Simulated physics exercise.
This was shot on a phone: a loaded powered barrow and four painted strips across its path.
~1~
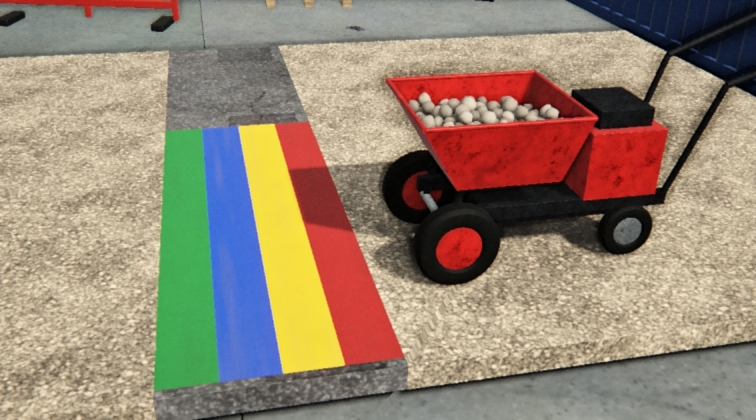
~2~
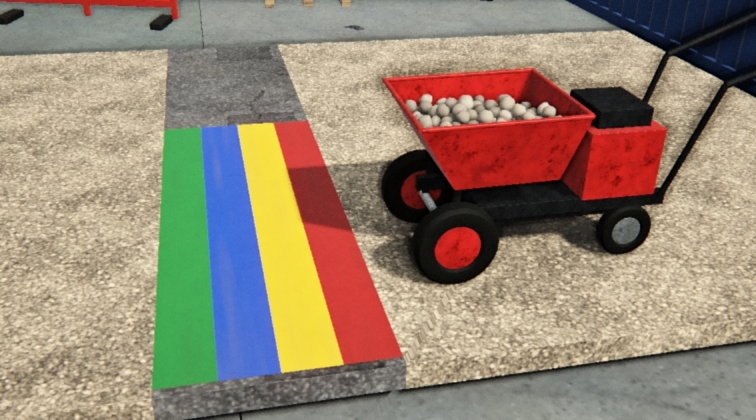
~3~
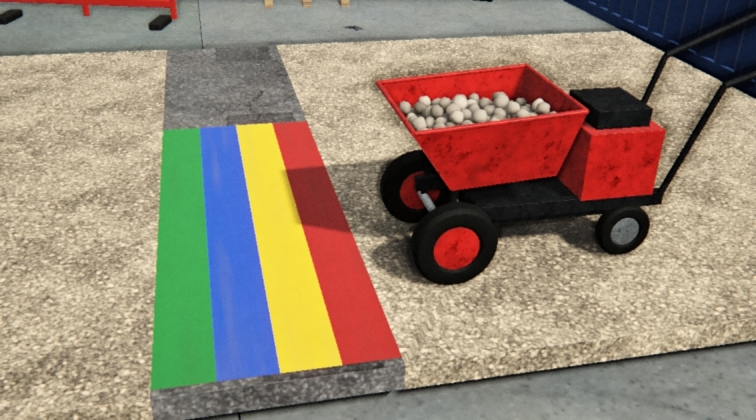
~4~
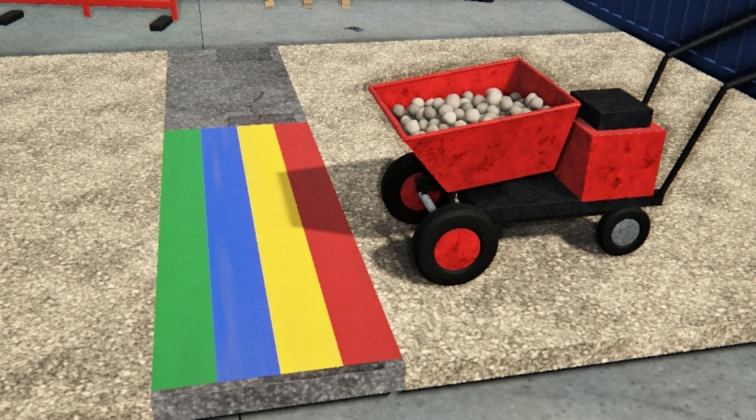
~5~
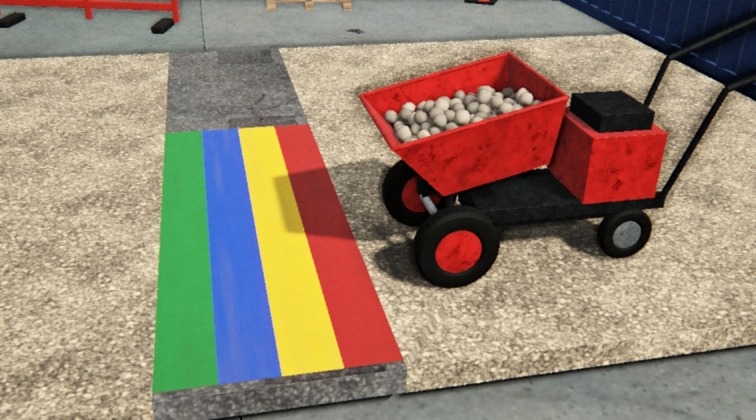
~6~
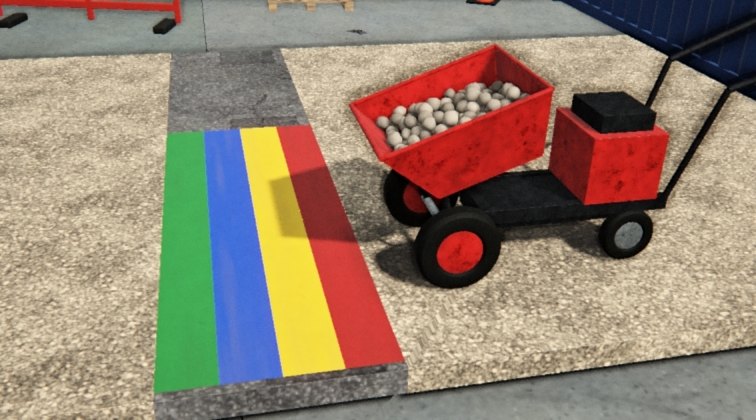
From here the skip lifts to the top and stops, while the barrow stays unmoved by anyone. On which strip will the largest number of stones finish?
The largest number finish on the yellow strip.
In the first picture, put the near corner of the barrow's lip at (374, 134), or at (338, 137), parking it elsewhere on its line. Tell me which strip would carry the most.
At the first place the blue strip, at the second that green strip.
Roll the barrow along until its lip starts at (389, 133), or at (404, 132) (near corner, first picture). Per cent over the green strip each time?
In order, 20 % followed by 10 %.
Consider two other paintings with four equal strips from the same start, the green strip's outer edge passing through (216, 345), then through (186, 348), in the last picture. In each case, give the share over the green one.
Shares in turn: 20 %; 20 %.
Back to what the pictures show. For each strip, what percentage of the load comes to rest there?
Red strip 5 %, yellow strip 40 %, blue strip 25 %, green strip 10 %.
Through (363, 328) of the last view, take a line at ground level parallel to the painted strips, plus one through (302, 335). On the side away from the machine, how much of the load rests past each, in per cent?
Around 80 per cent for the first, and 50 per cent for the second.
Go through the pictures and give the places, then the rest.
In the first picture, lip of the skip at (425, 131), level; top of the load at (496, 126), river pebbles; red strip at (361, 320); yellow strip at (304, 327); blue strip at (246, 334); green strip at (186, 341).
In the second picture, lip of the skip at (422, 131), level; top of the load at (493, 124).
In the third picture, lip of the skip at (414, 134), tipped barely; top of the load at (488, 123).
In the fourth picture, lip of the skip at (405, 140), tipped a little; top of the load at (493, 112).
In the fifth picture, lip of the skip at (394, 149), tipped a little; top of the load at (496, 103).
In the sixth picture, lip of the skip at (382, 160), tipped clearly; top of the load at (498, 102); red strip at (361, 323); yellow strip at (305, 330); blue strip at (247, 337); green strip at (186, 344).
Soon, skip tipped steeply; all in the skip.
A while on, skip tipped steeply; most in the skip; a small part over the yellow strip; a stray few over the blue strip.
Towards the end, skip tipped right over; about a quarter in the skip; a stray few over the red strip; about a third over the yellow strip; about a quarter over the blue strip; a small part over the green strip; a stray few off the paint.
Finally, skip tipped right over; about a quarter in the skip; a small part over the red strip; about a third over the yellow strip; about a quarter over the blue strip; a small part over the green strip; a stray few off the paint.
